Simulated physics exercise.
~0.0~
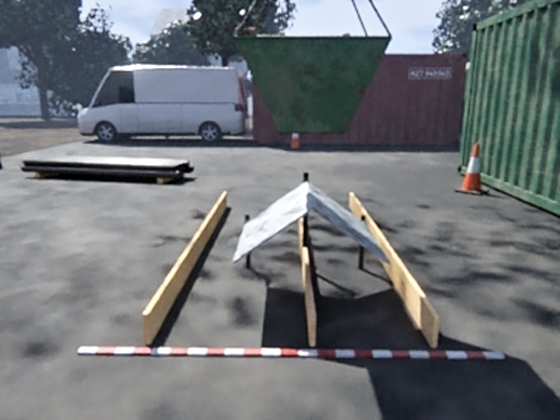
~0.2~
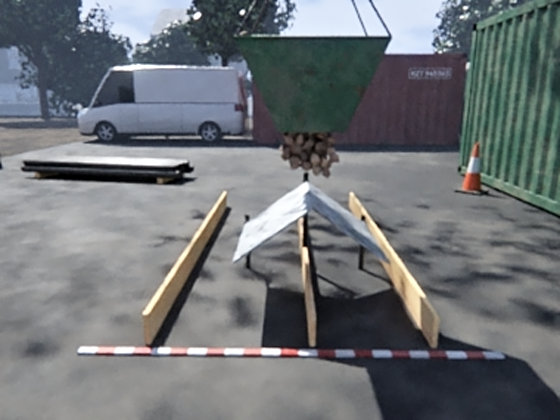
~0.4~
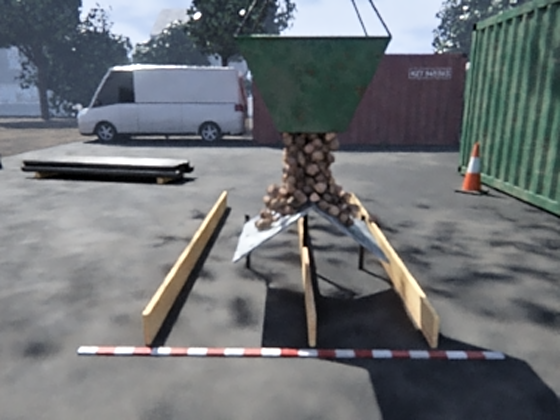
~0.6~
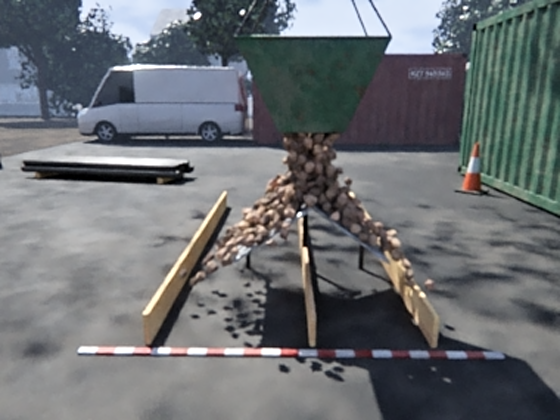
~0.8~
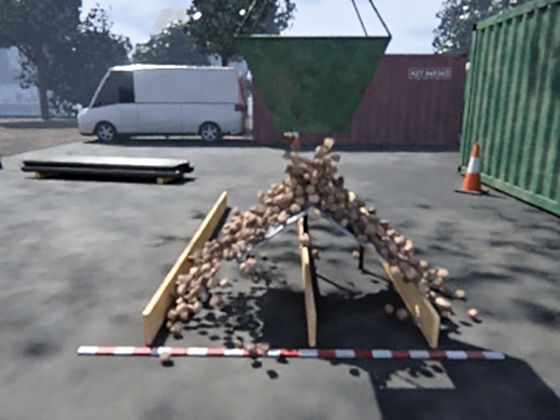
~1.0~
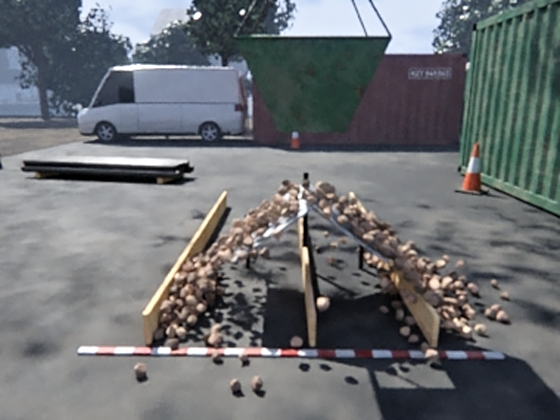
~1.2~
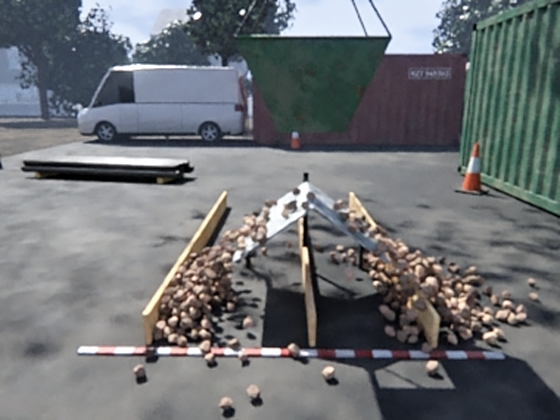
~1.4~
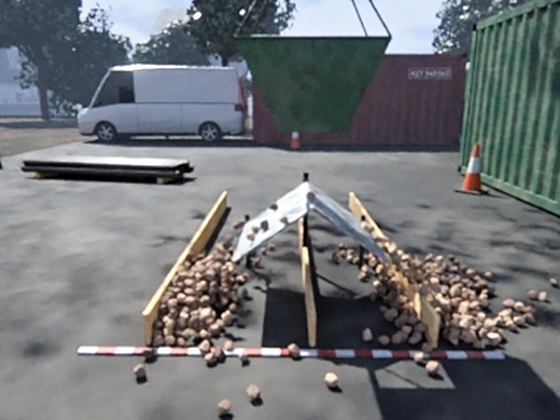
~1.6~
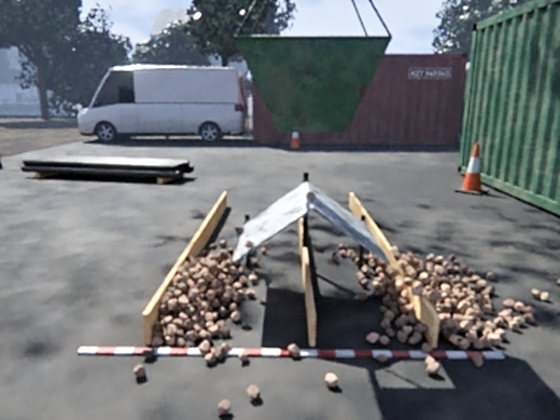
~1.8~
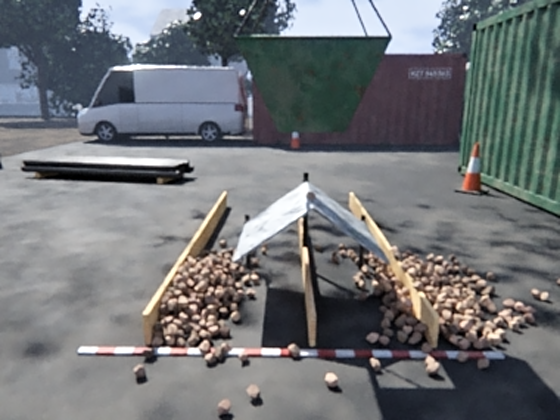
In this clip, a green skip hanging above a paved yard releases brownish stones onto a peaked metal cover, and they slide down both slopes among three wooden boards, settling in a left heap and a right heap that spreads beyond the right board, with a few strays in front.
